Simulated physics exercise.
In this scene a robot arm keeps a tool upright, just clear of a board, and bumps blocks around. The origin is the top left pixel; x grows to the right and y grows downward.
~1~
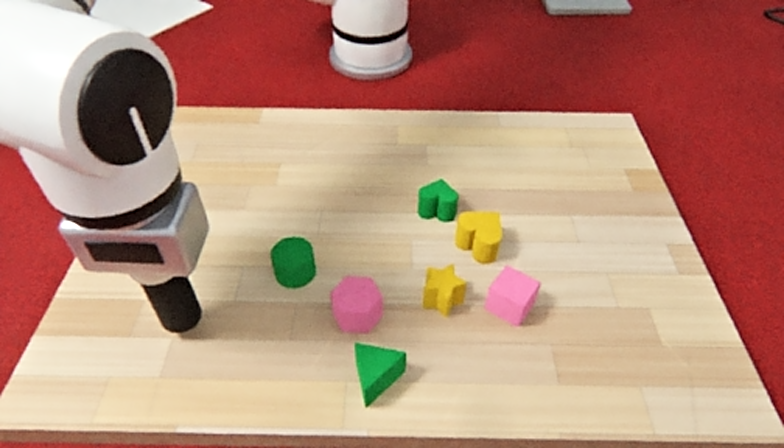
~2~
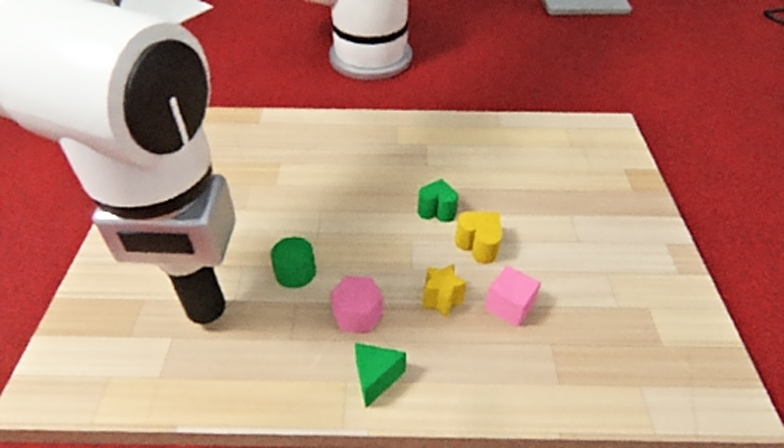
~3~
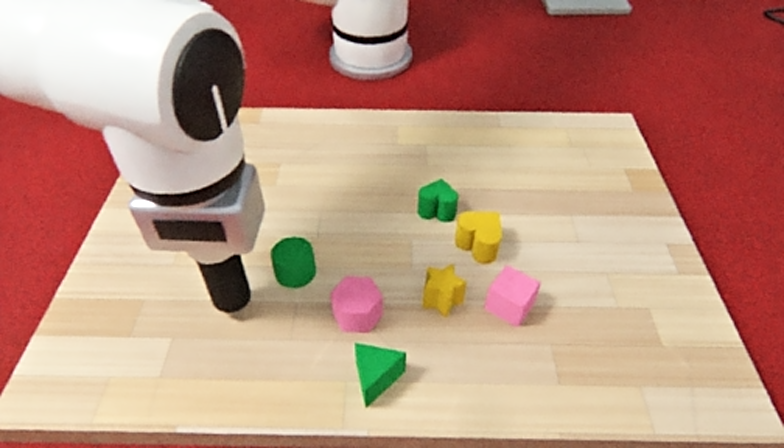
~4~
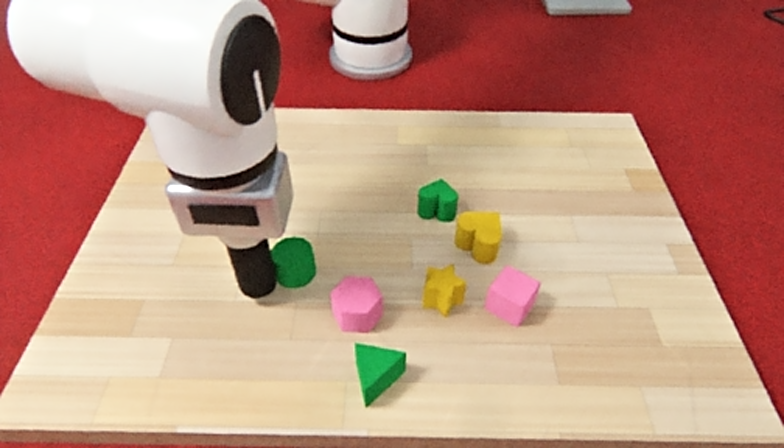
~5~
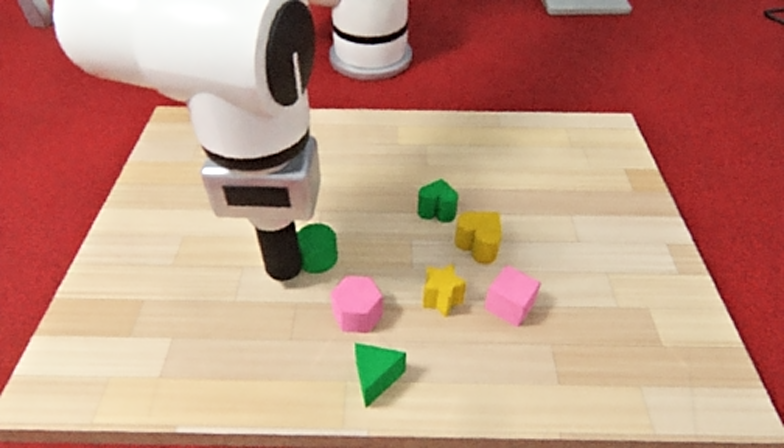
A white robot arm with a black tip moved right across a wooden board scattered with green, pink and yellow blocks, then nudged the round green block a little way to the right and slightly back.
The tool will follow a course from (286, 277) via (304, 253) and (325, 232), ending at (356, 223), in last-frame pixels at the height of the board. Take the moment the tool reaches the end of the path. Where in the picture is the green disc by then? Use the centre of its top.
Its top middle is near (390, 207).
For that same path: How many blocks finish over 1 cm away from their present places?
In total, one block gets moved by over 1 cm.
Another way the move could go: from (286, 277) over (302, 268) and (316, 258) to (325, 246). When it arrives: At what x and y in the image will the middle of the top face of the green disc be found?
I'd say the green disc ends with its top centre at (356, 211).
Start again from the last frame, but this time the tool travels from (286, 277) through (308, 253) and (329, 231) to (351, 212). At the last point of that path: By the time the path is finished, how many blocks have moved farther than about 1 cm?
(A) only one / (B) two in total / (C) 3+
I choose A.
The first path, step by step. One third of the way, tool (304, 243); green disc (339, 220).
Two thirds of the way, tool (325, 222); green disc (361, 210).
At the end, tool (355, 213); green disc (390, 207); pink six-sided block still.
